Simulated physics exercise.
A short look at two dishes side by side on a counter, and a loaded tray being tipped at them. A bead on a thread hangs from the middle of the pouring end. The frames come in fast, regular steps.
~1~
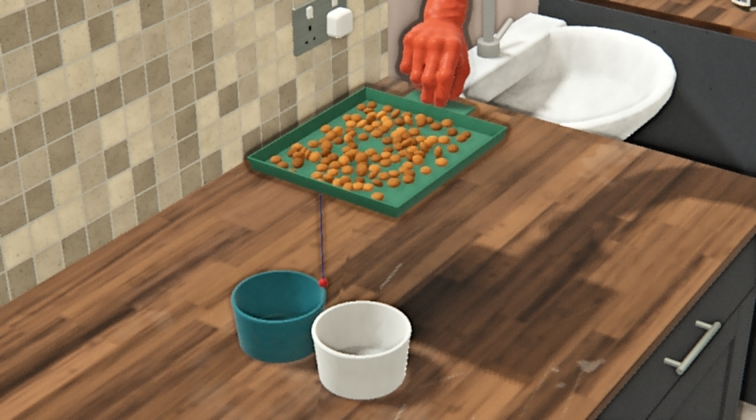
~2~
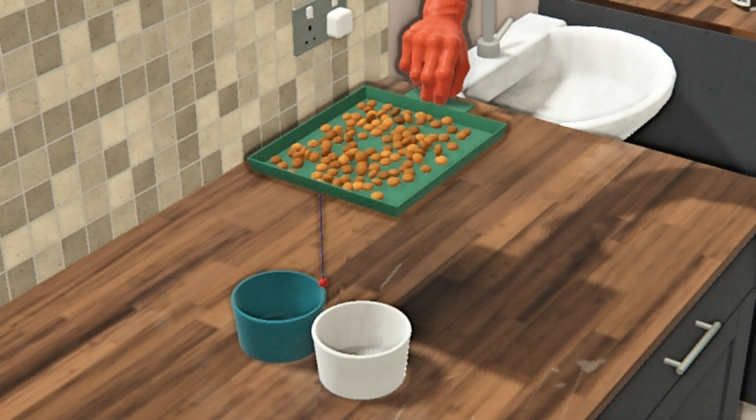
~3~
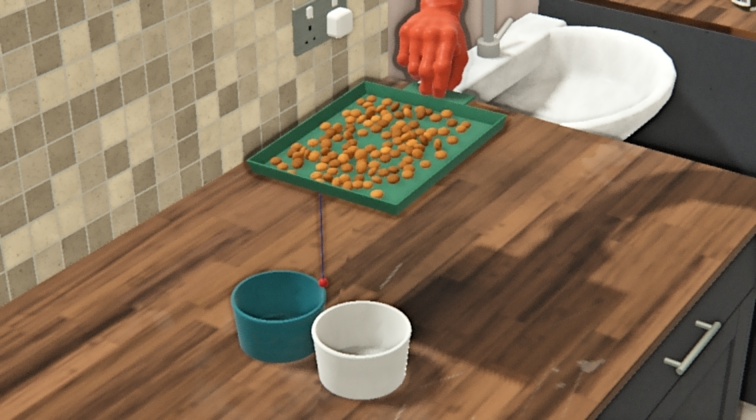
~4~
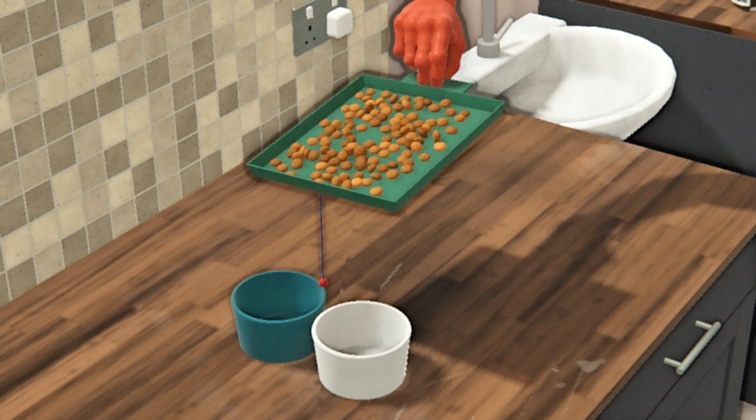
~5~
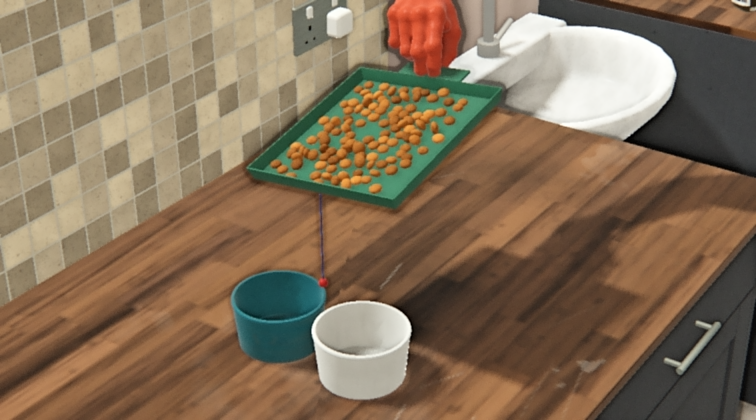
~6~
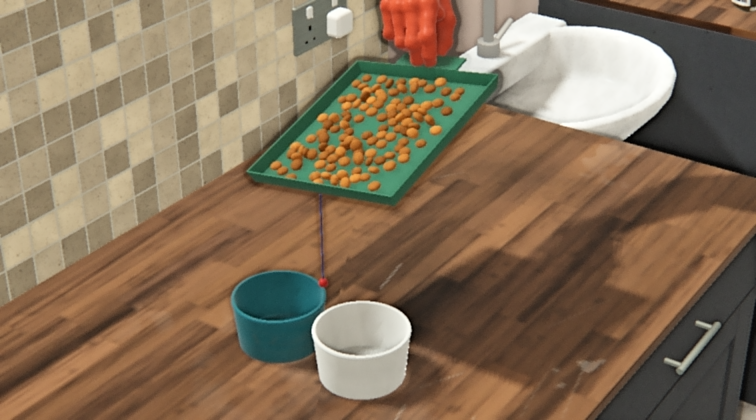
Green tray of orange-brown kibble slowly tilting toward its near left corner, red-gloved hand behind it, above teal and white dishes.
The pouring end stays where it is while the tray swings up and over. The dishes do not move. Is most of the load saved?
In the dishes lies only the smaller part of it.
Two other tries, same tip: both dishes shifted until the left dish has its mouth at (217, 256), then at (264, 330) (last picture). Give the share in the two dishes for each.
Roughly 80 per cent, and 0 per cent.
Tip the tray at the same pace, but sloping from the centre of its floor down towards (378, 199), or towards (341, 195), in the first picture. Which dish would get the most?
One: The right one. Two: The right dish.
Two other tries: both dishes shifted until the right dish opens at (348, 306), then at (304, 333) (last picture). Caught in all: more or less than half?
One: Above a half. Two: Less than half.
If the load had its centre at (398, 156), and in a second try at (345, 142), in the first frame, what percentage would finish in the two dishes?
In turn 50 and 40 in a hundred.
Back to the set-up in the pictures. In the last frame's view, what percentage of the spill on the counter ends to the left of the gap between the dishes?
Some 100 per cent.
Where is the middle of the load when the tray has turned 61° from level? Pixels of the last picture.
Close to (307, 138).
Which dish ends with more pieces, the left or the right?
The winner is the left one.
Just after the last frame, tray tipped steeply; almost all on the tray; just a few in the air.
A moment on, tray tipped right over; roughly a quarter on the tray; roughly a quarter in the left dish; roughly a third outside both; roughly a quarter in the air.
Further on, tray tipped past a quarter turn; roughly a third in the left dish; roughly two thirds outside both.
When it is over, tray tipped past a quarter turn; not one in the right dish; roughly a third in the left dish; roughly two thirds outside both.
